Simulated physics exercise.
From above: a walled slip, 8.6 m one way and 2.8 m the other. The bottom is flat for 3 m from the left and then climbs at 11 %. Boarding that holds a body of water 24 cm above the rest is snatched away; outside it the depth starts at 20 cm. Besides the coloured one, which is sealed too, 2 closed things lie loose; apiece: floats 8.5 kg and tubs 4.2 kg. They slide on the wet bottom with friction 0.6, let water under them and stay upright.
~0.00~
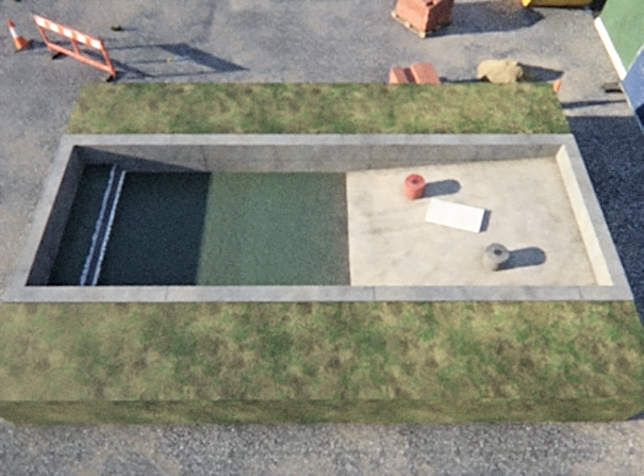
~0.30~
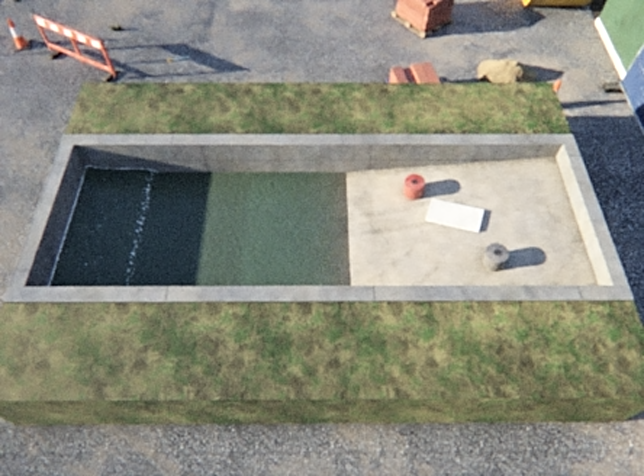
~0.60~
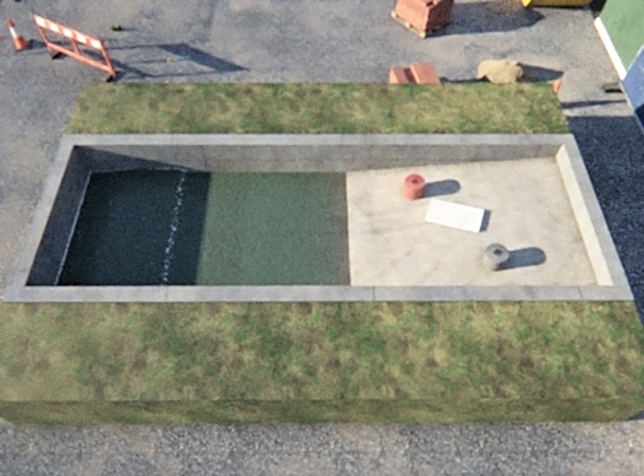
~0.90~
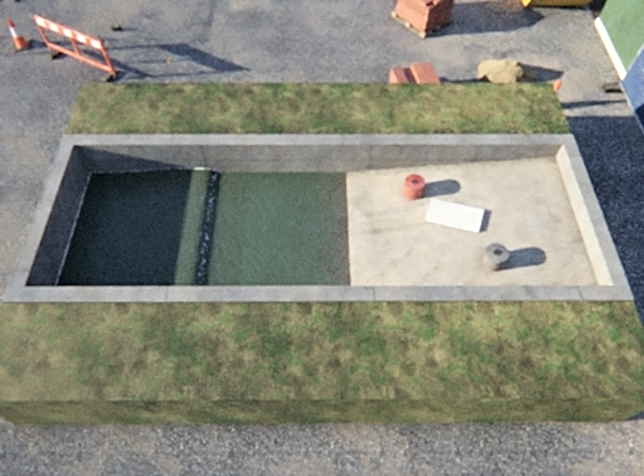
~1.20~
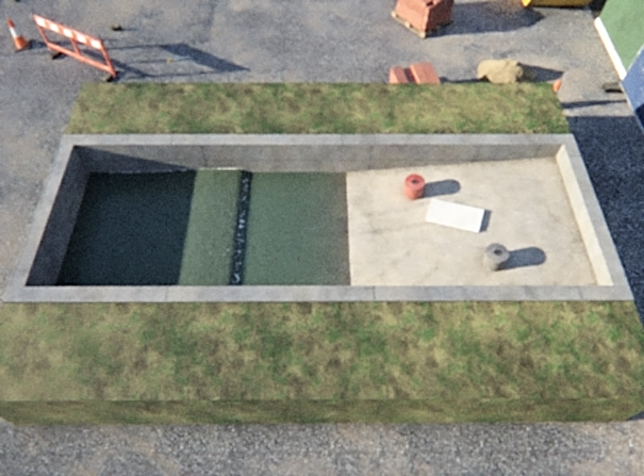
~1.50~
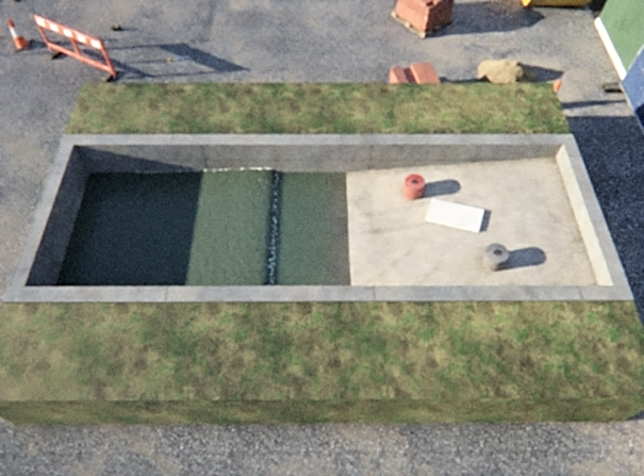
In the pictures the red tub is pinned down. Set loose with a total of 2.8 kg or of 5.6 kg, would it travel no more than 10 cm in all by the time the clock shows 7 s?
For it, only the larger load is enough.
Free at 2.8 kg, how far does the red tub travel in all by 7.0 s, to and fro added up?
Some 50 cm in all.
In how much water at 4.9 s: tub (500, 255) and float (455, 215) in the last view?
Roughly 0 and 1 cm.
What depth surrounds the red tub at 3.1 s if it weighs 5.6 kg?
About 3 cm.
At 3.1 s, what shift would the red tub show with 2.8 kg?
Roughly 5 cm.
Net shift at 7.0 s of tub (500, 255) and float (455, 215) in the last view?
In that order: 0 cm, 0 cm.
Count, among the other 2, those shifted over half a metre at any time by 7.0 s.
That makes 0.
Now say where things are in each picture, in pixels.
The red tub at (417, 182) rests on the ground; 13.3 m2 under water; 0 of 3 have shifted, in the first picture.
The red tub at (417, 182), on the bottom; 13.3 m2 under water; 0 of 3 have shifted, in the second picture.
The red tub at (417, 182), on the bottom; water covers 13.3 m2; 0 of 3 have shifted, in the third picture.
The red tub at (417, 182) rests on the ground; water covers 13.3 m2; 0 of 3 have shifted, in the fourth picture.
The red tub at (417, 182), on the bottom; water covers 13.3 m2; 0 of 3 have shifted, in the fifth picture.
The red tub at (417, 182) rests on the ground; 13.3 m2 under water; 0 of 3 have shifted, in the sixth picture.
After 2.1 s the red tub would be 0 cm from its start with 2.8 kg and 0 cm from its start with 5.6 kg; 0 cm of water round it then.
After 3.1 s the red tub would be 3 cm from its start with 2.8 kg and 0 cm from its start with 5.6 kg; 3 cm of water round it then.
After 4.9 s the red tub would be 9 cm from its start with 2.8 kg and 0 cm from its start with 5.6 kg; 2 cm of water round it then.
After 7.0 s the red tub would be 15 cm from its start with 2.8 kg and 0 cm from its start with 5.6 kg; 0 cm of water round it then.
